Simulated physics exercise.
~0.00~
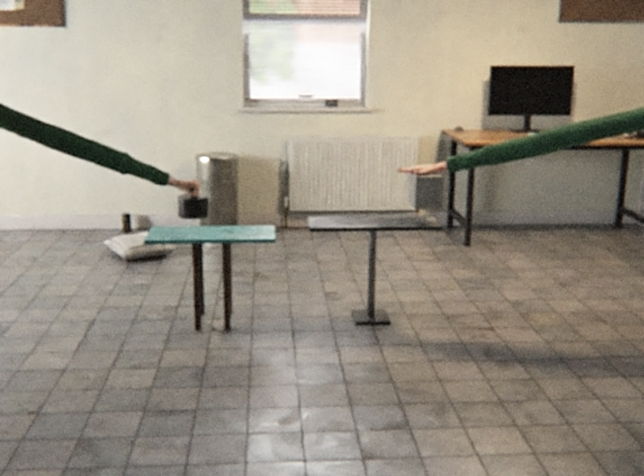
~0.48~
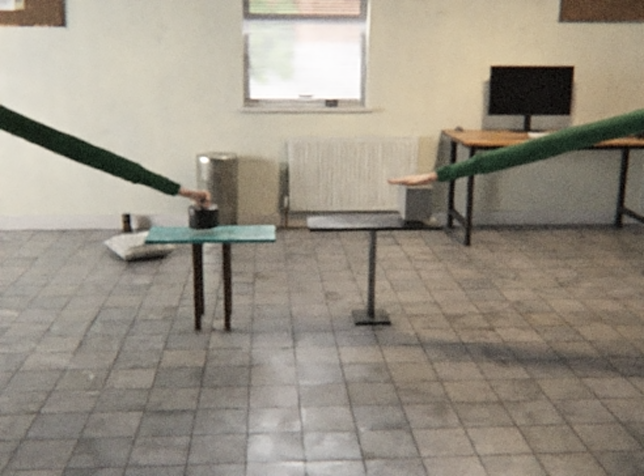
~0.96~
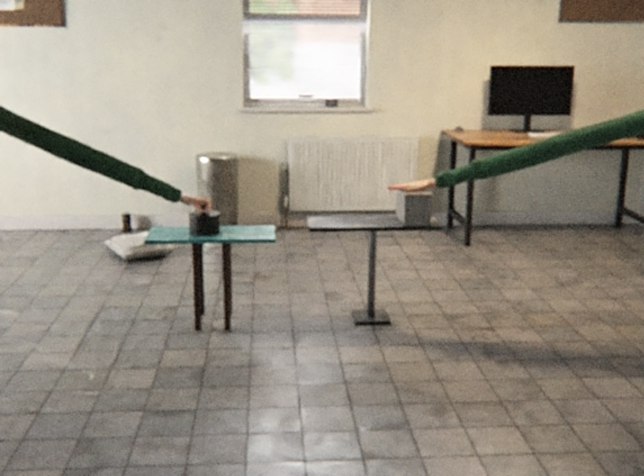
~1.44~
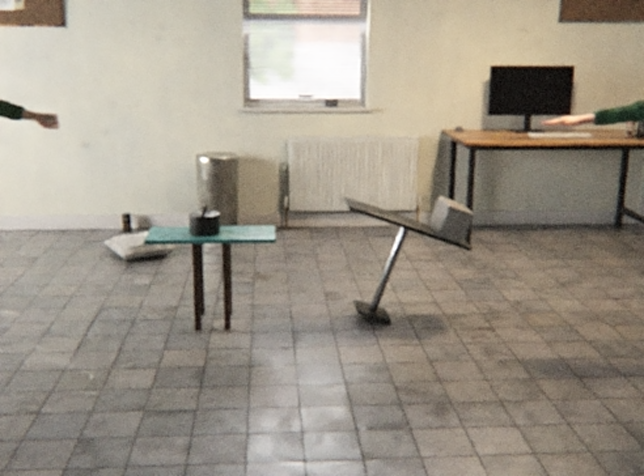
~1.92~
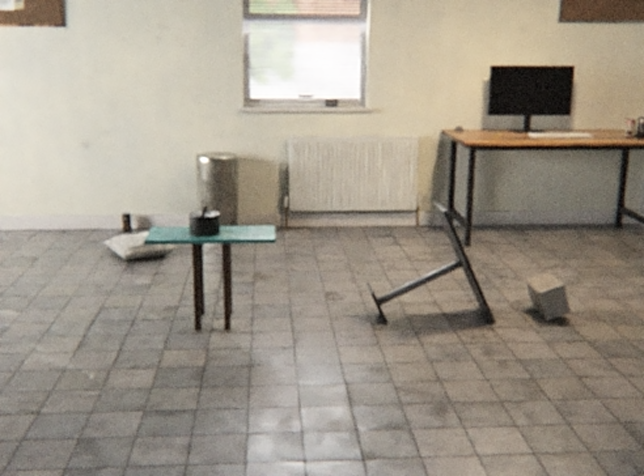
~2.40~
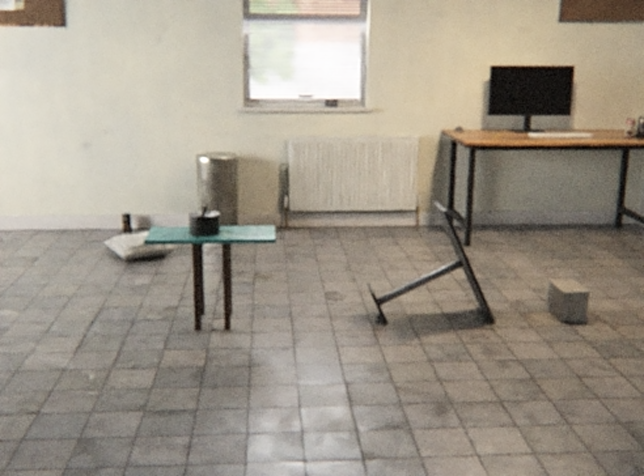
Two hands setting blocks on small tables and letting go, the black table toppling right, its block tumbling off, the turquoise staying upright.
